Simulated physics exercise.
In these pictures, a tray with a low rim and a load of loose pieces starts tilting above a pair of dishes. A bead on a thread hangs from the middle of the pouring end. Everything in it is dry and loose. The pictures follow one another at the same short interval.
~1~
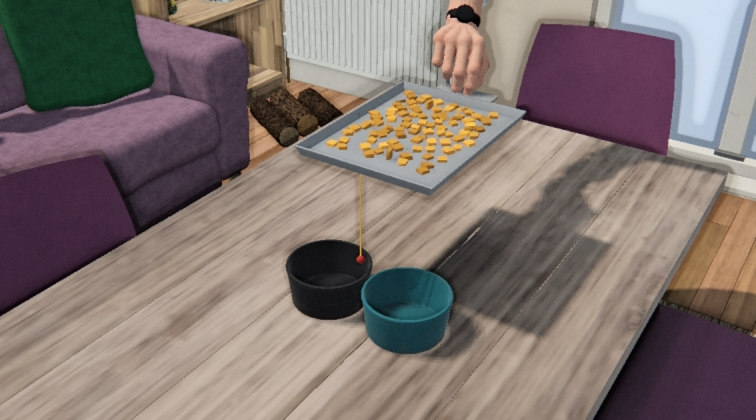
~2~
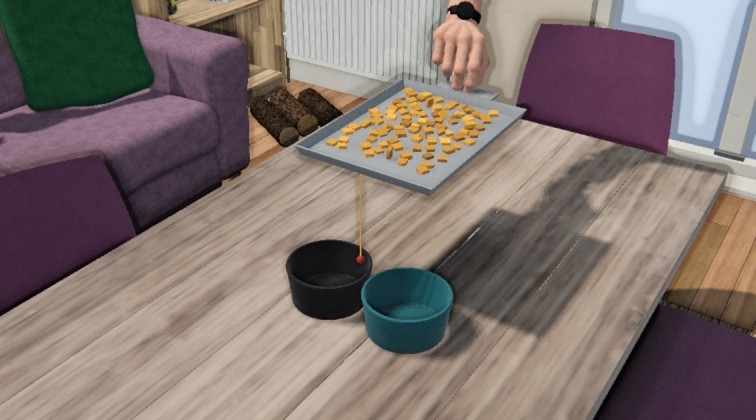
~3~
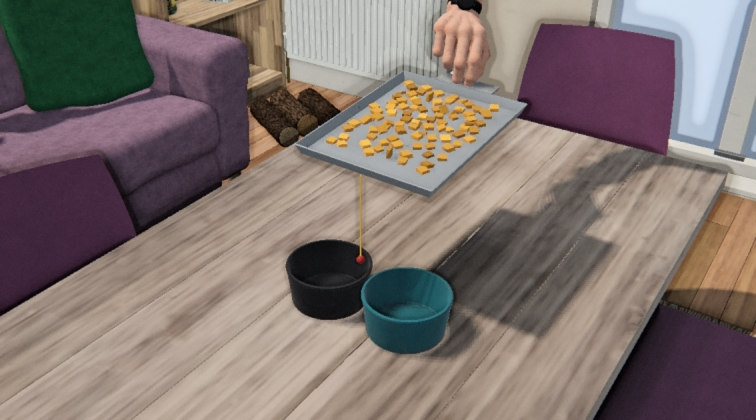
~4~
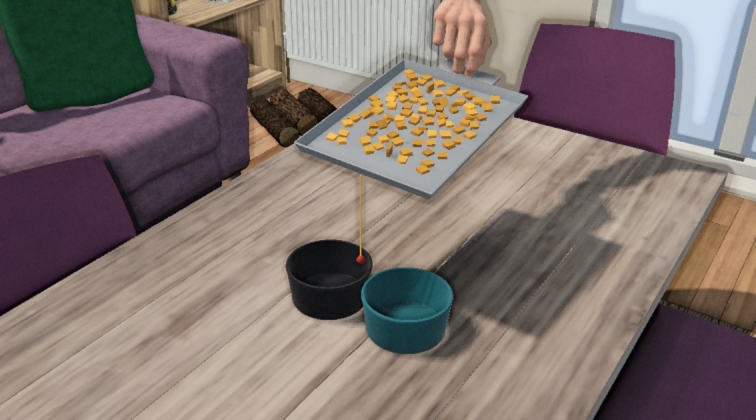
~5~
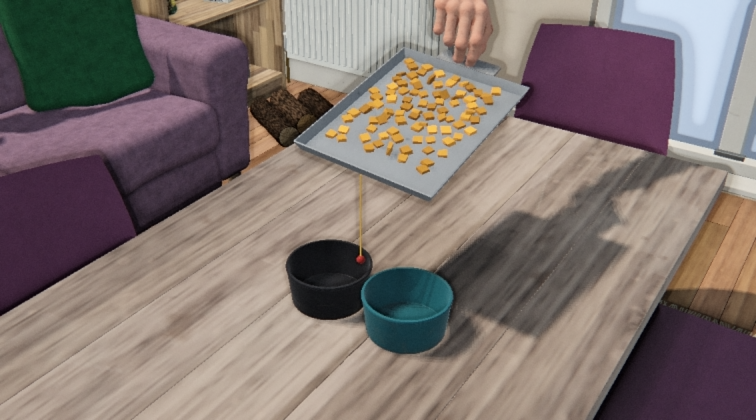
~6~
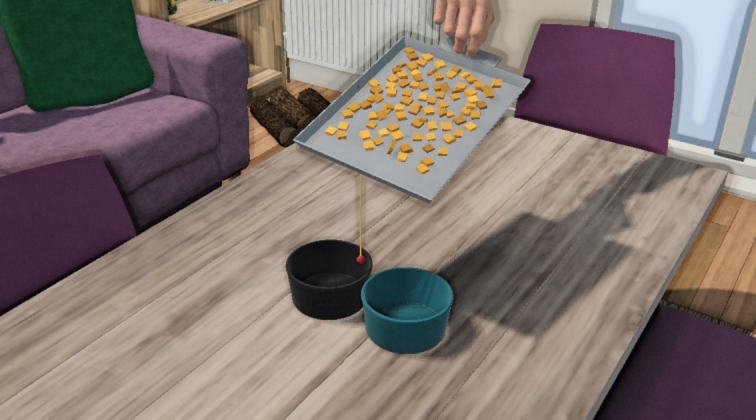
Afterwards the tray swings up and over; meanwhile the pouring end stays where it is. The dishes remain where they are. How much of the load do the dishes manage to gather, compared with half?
Compared with the spill, the catch will be larger.
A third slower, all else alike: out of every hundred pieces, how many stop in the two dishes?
I'd say near 90 per cent.
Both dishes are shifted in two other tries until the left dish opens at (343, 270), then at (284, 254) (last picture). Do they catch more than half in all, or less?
Catch, run one: Past the halfway mark; run two: Below the halfway mark.
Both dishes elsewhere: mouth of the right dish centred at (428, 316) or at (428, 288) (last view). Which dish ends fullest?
First try: The right-side dish; second try: The right-side dish.
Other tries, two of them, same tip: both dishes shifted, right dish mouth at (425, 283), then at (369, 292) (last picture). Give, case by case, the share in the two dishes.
You'd end up with around 70 per cent and then around 50 per cent.
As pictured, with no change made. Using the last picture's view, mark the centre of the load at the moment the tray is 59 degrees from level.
In the last view the centre sits at roughly (411, 184).
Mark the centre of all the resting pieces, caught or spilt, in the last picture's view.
Resting centre, last frame: Roughly (412, 326).
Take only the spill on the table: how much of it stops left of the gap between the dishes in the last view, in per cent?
It comes out at roughly 50 percent.
Just after the last frame, tray tipped steeply; the larger part on the tray; roughly a quarter in the air.
A moment on, tray tipped right over; about a tenth on the tray; roughly two thirds in the right dish; roughly a quarter outside both; about a tenth in the air.
Further on, tray tipped past a quarter turn; the larger part in the right dish; roughly a quarter outside both.
When it is over, tray tipped past a quarter turn; the larger part in the right dish; not one in the left dish; roughly a quarter outside both.
